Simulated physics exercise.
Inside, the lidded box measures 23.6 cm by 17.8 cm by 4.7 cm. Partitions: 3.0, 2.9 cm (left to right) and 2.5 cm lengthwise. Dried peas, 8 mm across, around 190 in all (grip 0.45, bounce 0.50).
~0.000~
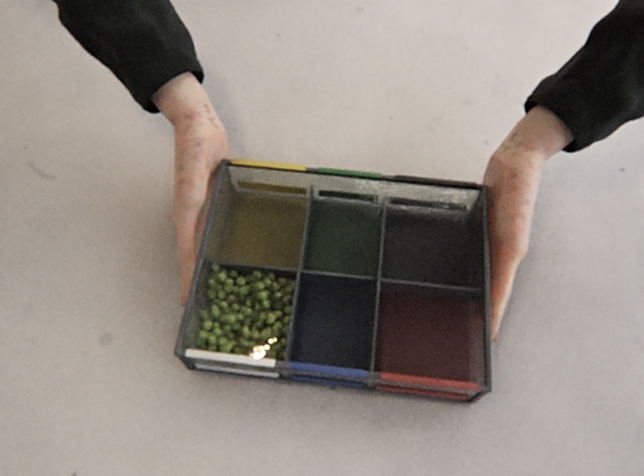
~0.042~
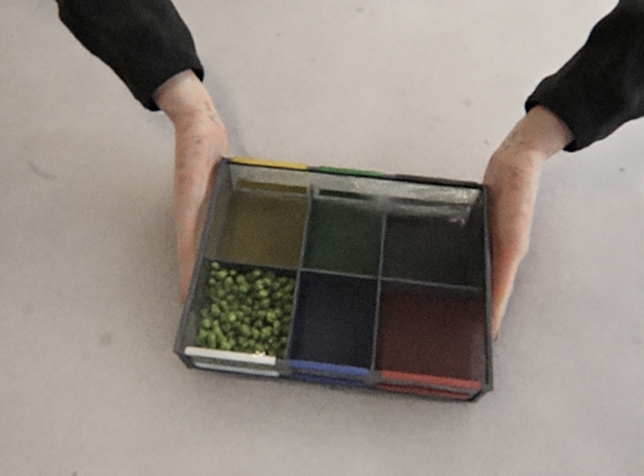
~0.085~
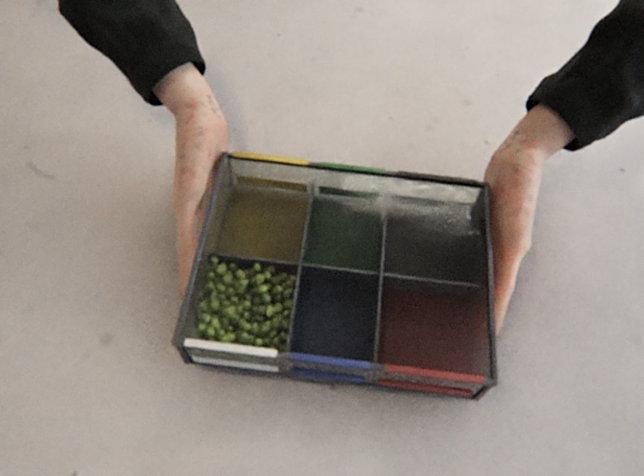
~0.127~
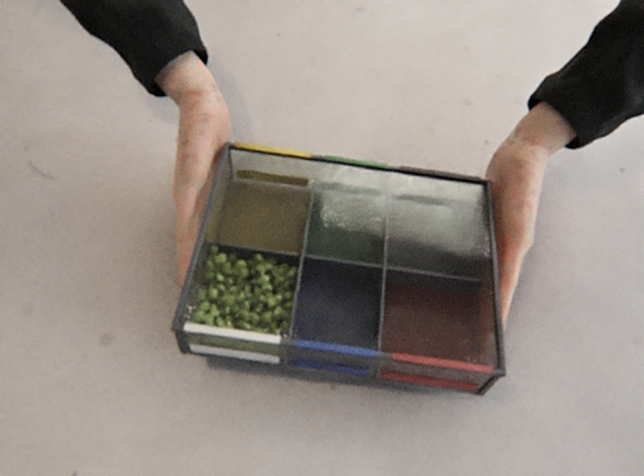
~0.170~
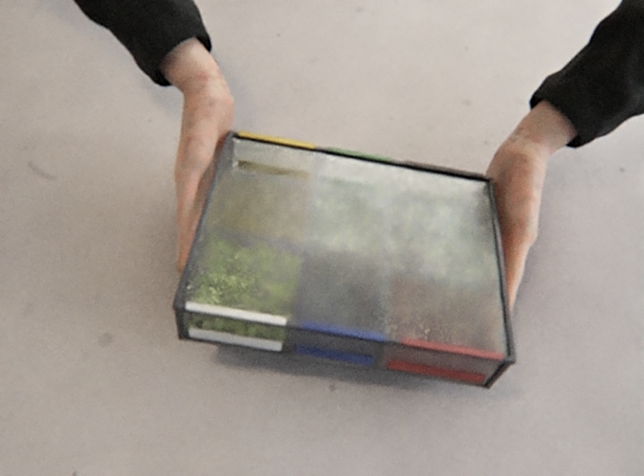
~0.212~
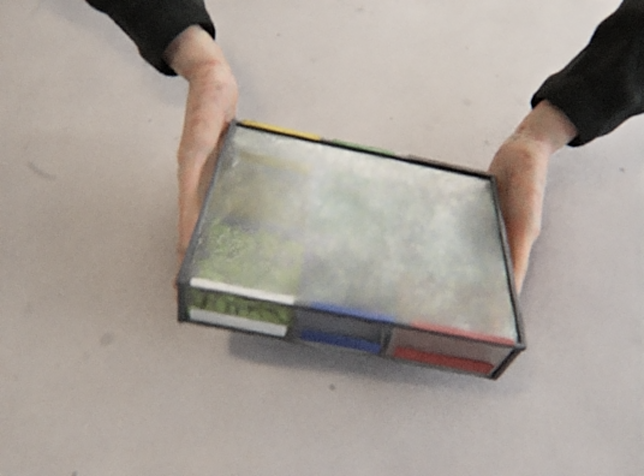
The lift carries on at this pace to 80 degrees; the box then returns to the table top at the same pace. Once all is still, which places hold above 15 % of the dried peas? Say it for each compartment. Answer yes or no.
Red: No, blue: No, green: Yes, yellow: Yes, white: Yes, black: No.
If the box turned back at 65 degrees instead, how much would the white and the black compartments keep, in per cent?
Then: White 55, black 0.
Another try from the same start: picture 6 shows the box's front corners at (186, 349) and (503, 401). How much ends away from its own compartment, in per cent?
Then about 25 per cent.
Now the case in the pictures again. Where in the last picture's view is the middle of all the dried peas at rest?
Near (304, 220).
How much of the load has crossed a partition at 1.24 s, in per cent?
Some 70 per cent.
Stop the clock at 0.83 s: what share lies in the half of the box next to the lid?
About 60 per cent.
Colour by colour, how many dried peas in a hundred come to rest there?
Red 0; blue 0; green 35; yellow 25; white 30; black 10.
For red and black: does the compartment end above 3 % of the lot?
Red no, black yes.
Then, at 0.83 s, tilt 79 degrees; green 15 %, yellow 15 %, white 70 %.
After 1.24 s, tilt 34 degrees; green 35 %, yellow 25 %, white 30 %, black 10 %.
Then, at 1.74 s, tilt 0 degrees; green 35 %, yellow 25 %, white 30 %, black 10 %.
By 2.2 s all is still; red 0 %, blue 0 %, green 35 %, yellow 25 %, white 30 %, black 10 %.
